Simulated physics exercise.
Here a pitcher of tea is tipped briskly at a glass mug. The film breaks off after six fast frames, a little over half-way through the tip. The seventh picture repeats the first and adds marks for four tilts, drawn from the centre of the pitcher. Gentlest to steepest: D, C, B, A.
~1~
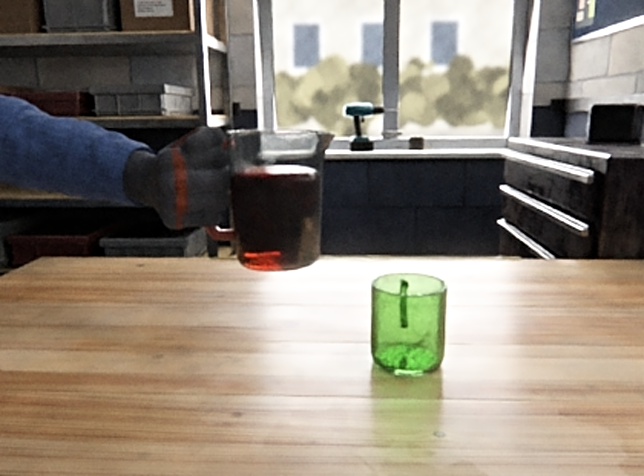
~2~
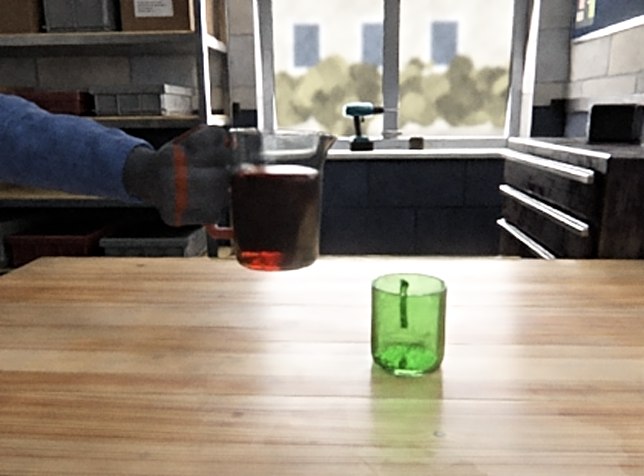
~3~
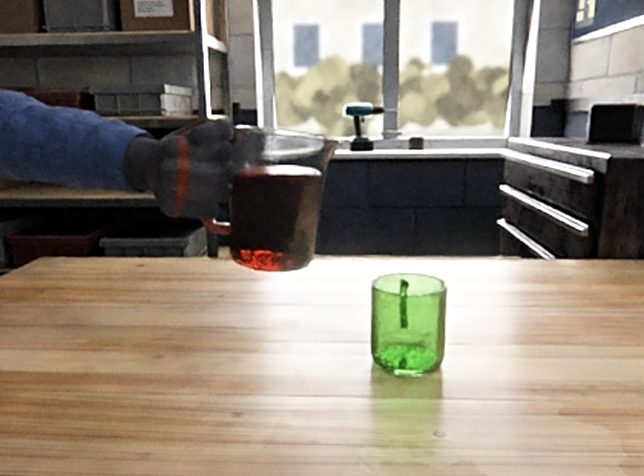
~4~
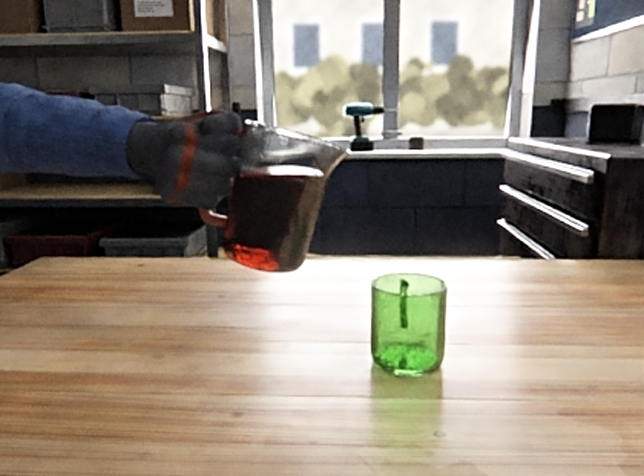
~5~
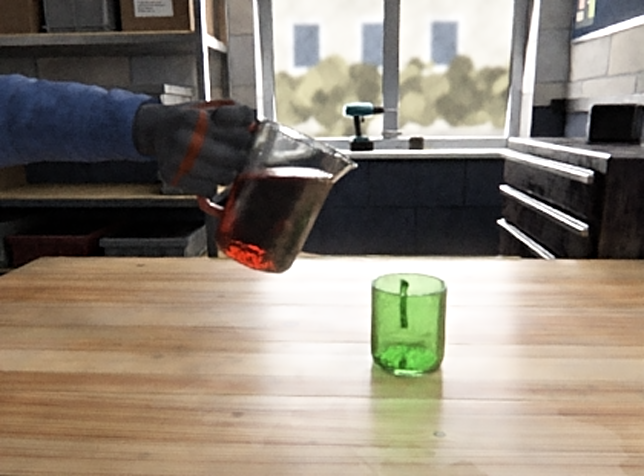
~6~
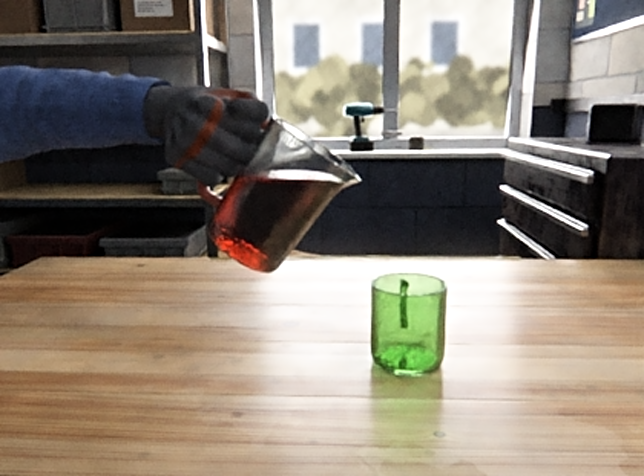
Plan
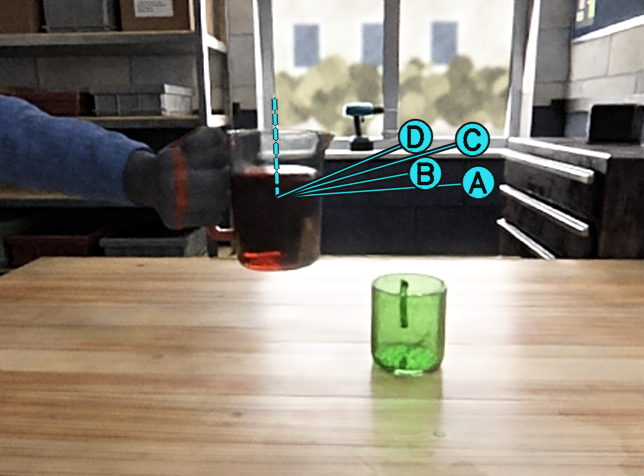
A gloved hand in a blue sleeve holds a clear pitcher of dark reddish tea upright, to the left of a green glass mug on a wooden table. The hand then tilts the pitcher steadily to the right, its spout lowering toward the mug's side while the tea stays inside and the mug remains still.
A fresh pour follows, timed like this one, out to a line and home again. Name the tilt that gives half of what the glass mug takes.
I would pick mark D.
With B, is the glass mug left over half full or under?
Over.
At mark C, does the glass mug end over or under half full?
Over half.
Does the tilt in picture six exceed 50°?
No, it does not.
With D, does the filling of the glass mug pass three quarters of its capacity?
No, less.
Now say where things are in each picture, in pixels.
In the first frame, upright, lip at (334, 134); rim of the glass mug round (409, 283); nothing has left yet.
In the second frame, upright, lip at (336, 136); nothing has left yet.
In the third frame, tipped about 7°, lip at (341, 142); nothing has left yet.
In the fourth frame, tipped about 15°, lip at (348, 152); nothing has left yet.
In the fifth frame, tipped about 25°, lip at (355, 165); nothing has left yet.
In the sixth frame, tipped about 35°, lip at (359, 179); nothing has left yet.
On the marked copy, A at (461, 184); B at (408, 173); C at (455, 144); D at (400, 145).
With A, the glass mug is filled to the brim; 6 % of the tea is spilt.
With B, the glass mug ends with about 83 % of what it can hold; 4 % of the tea is spilt.
With C, the glass mug ends with about 70 % of what it can hold.
With D, the glass mug ends with about 51 % of what it can hold.
